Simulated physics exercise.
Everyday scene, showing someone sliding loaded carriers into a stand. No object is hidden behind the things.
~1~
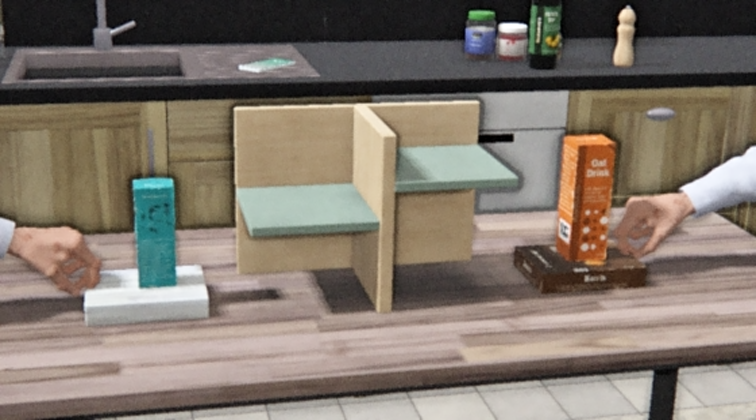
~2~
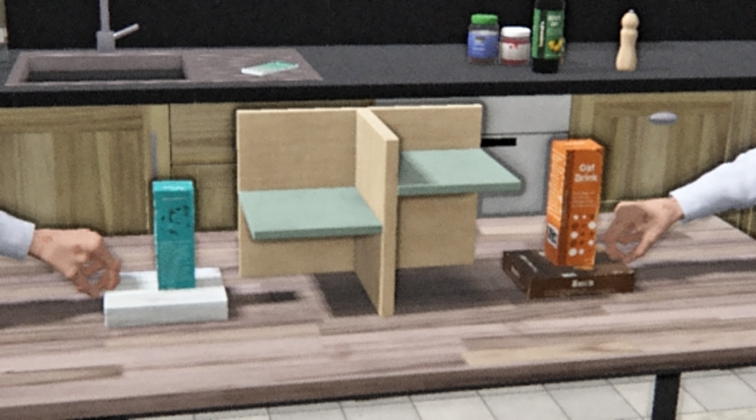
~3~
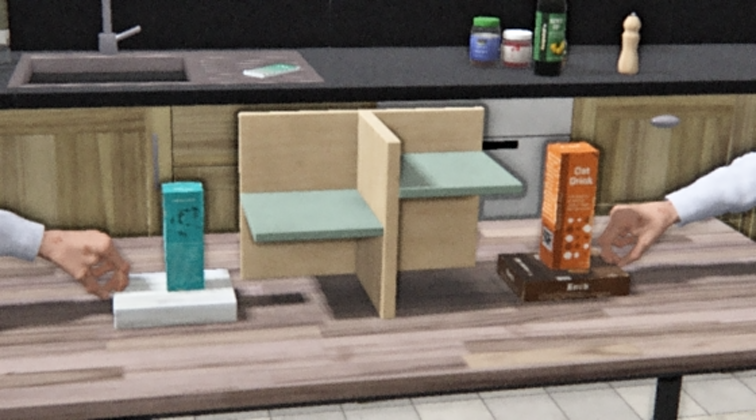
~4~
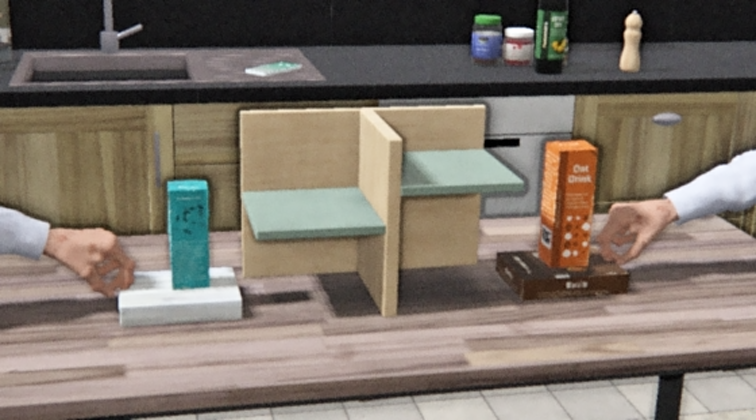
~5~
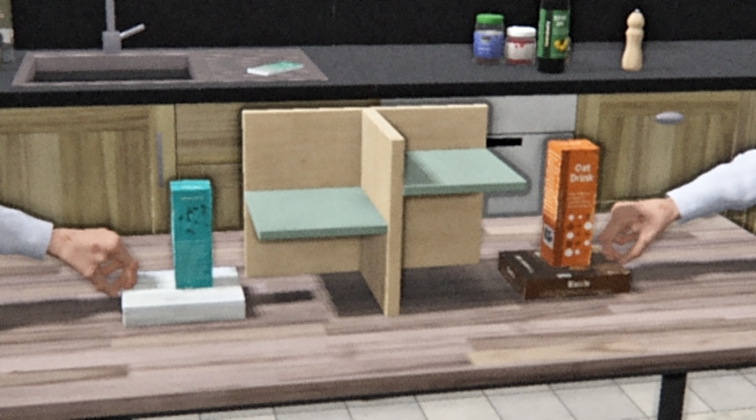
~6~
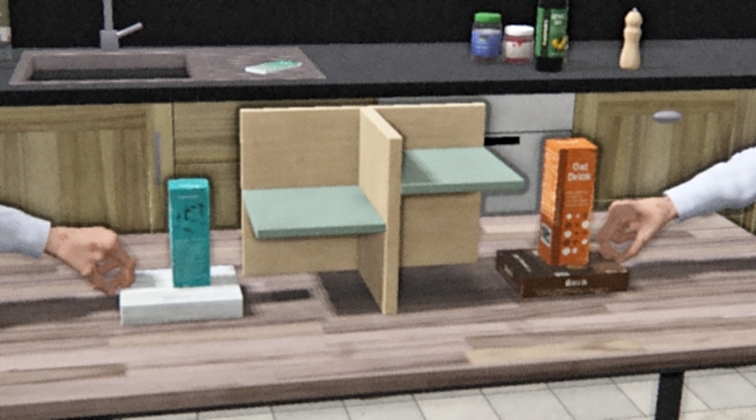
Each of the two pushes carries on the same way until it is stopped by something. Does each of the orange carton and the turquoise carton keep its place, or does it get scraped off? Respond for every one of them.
The orange carton gets scraped off; the turquoise carton gets scraped off.
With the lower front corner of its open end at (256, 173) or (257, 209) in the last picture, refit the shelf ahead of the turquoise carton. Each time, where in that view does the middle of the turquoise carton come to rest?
Rest position (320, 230) for the first setting, (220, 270) for the second.
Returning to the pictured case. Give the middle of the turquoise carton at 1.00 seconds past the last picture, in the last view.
I'd say roughly pixel (232, 230).
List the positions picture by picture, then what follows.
Hands sliding the things forward; orange carton (585, 198); turquoise carton (155, 234); shelf (372, 205), in the first frame.
Hands sliding the things forward; turquoise carton (174, 236); white board (165, 296), in the second frame.
Hands sliding the things forward; orange carton (569, 206); brown packet (562, 275), in the third frame.
Hands sliding the things forward; turquoise carton (189, 236); shelf (377, 209), in the fourth frame.
Hands sliding the things forward; orange carton (569, 203); white board (182, 296), in the fifth frame.
Hands sliding the things forward; orange carton (567, 202); turquoise carton (189, 234); brown packet (560, 270), in the sixth frame.
Then, 1.00 s on from there, orange carton turned 6° from its first pose near (518, 203); turquoise carton turned 29° from its first pose near (232, 229).
Then, 1.38 s on from there, orange carton turned 26° from its first pose near (511, 202); turquoise carton upside down near (195, 258).
Then, 1.64 s on from there, orange carton on its side near (540, 241); turquoise carton on its side near (218, 272).
In the end, the orange carton strikes the shelf, near (539, 251); the turquoise carton strikes the shelf, near (217, 272).
